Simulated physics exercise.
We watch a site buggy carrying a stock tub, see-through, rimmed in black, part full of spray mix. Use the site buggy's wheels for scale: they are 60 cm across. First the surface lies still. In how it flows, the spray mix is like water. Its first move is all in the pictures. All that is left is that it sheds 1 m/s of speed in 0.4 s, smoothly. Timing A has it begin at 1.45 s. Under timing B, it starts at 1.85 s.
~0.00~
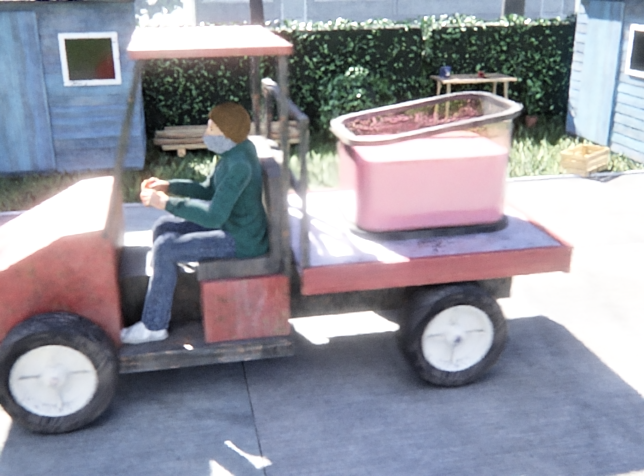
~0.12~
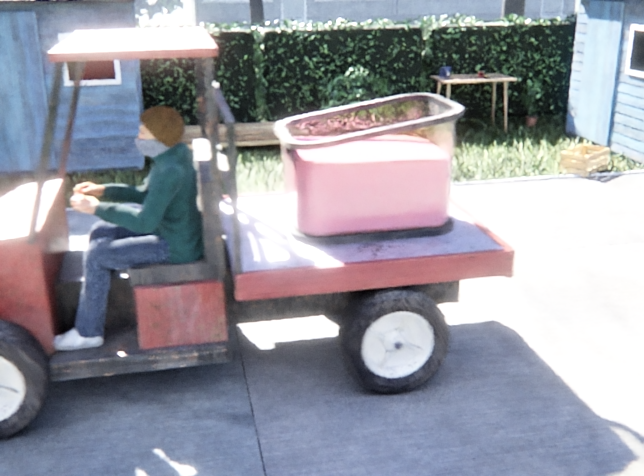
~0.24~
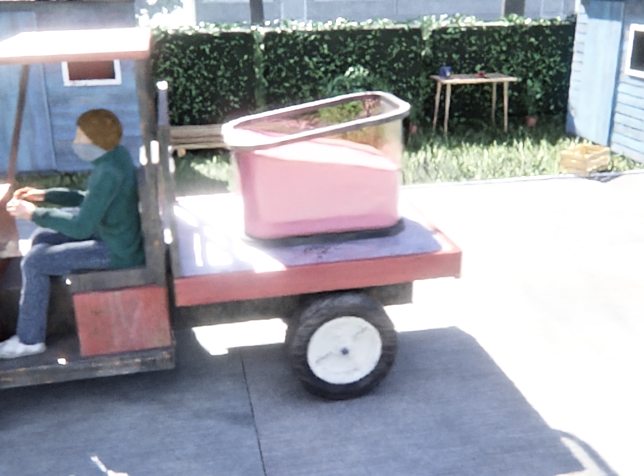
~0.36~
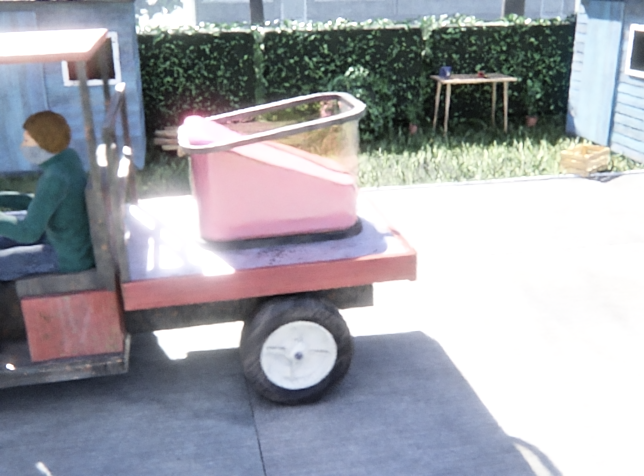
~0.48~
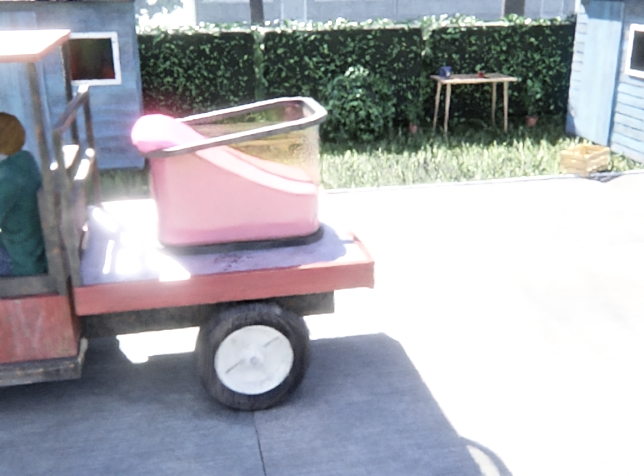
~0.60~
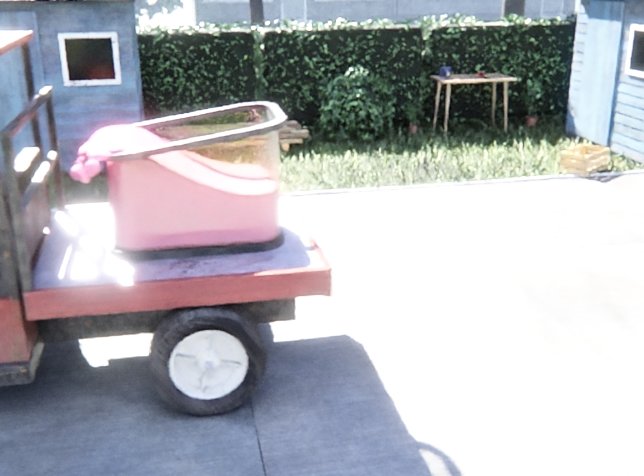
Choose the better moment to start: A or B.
Start at moment B.
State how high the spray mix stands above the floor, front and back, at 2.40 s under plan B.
Measured: Front = 48 cm, back = 32 cm.
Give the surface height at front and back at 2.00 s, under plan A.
About 54 cm at the front, 18 cm at the back.
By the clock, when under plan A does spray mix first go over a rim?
At roughly 0.7 s.
For plan A, At 2.00 s the surface is 55 cm up at the front and 19 cm at the back; 9 per cent is out, over the front.
For plan A, At 4.84 s 14 per cent is out, over the front, 34 of 236 litres.
For plan B, At 2.40 s the surface is 48 cm up at the front and 33 cm at the back; 6 per cent is out, over the front.
For plan B, At 5.24 s 6 per cent is out, over the front, 14 of 236 litres.
